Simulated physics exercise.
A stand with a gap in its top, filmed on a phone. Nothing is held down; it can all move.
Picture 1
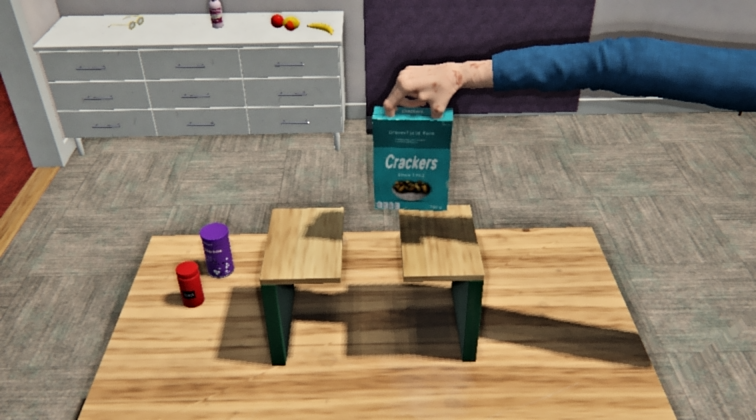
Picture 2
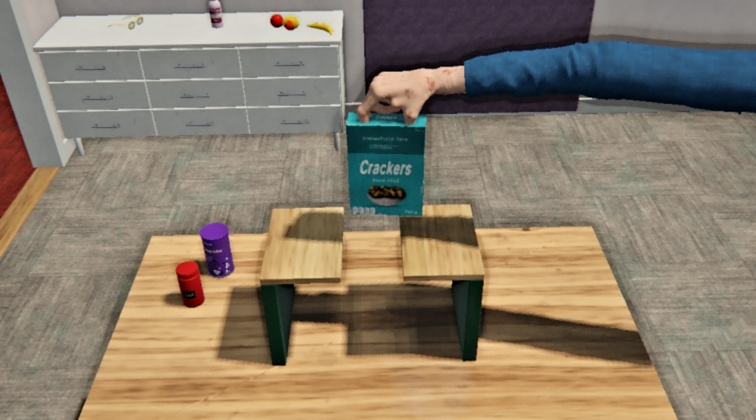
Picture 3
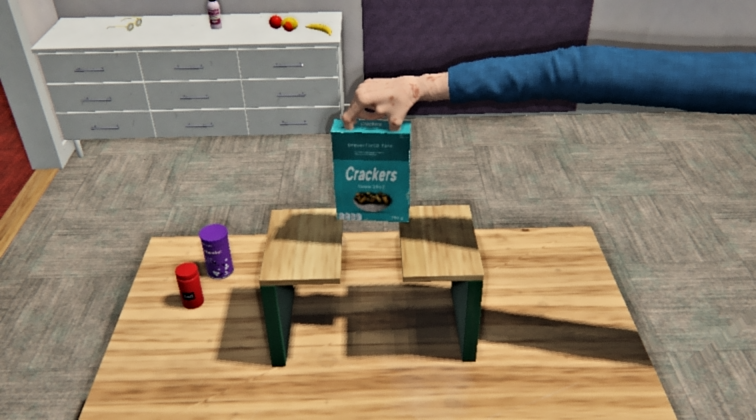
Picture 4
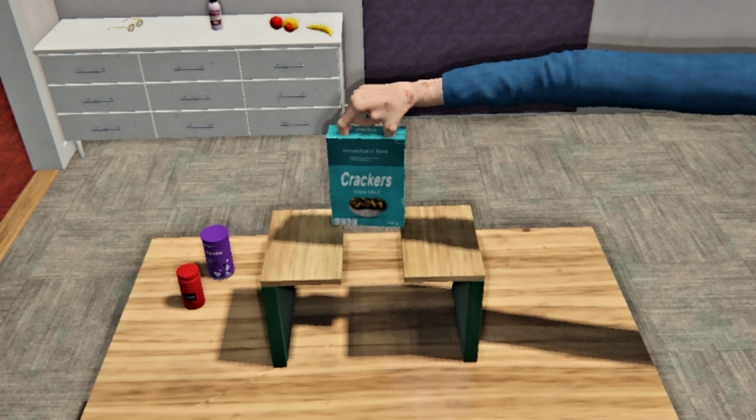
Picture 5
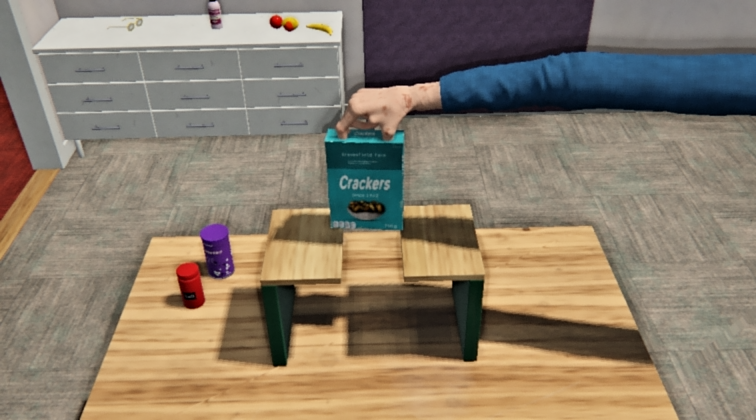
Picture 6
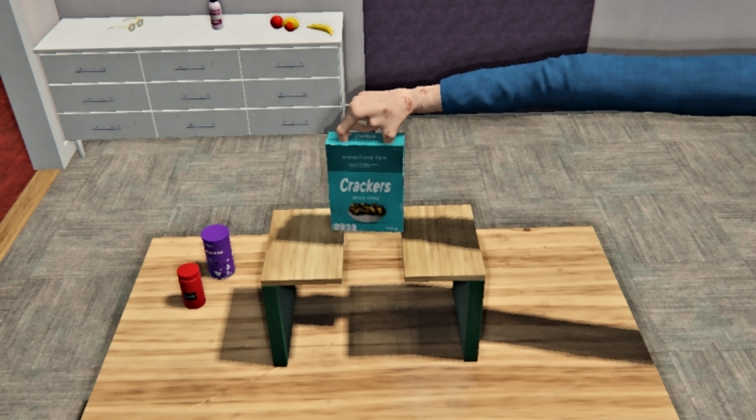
In a room with a white chest of drawers, a wooden table holds a gapped stand, with a purple tin and a red one to its left. A hand gripping a turquoise crackers packet from above moves it left over the gap, lowers it slightly, then holds it nearly still there.
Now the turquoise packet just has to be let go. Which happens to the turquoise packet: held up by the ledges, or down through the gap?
The turquoise packet is held up.
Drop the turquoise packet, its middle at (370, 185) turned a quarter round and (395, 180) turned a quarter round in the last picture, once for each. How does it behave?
Try one: It slips past. Try two: It gets jammed.
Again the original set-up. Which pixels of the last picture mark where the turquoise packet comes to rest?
Around (367, 200).
Then, 0.20 s after the last picture, turquoise packet slid a little near (367, 200).
Then, 0.30 s after the last picture, turquoise packet resting near (367, 200).
At rest, moved from the start, turquoise packet; the other 2 in place. Seen from the same camera at the end, turquoise packet near (367, 200). The packet lodges.
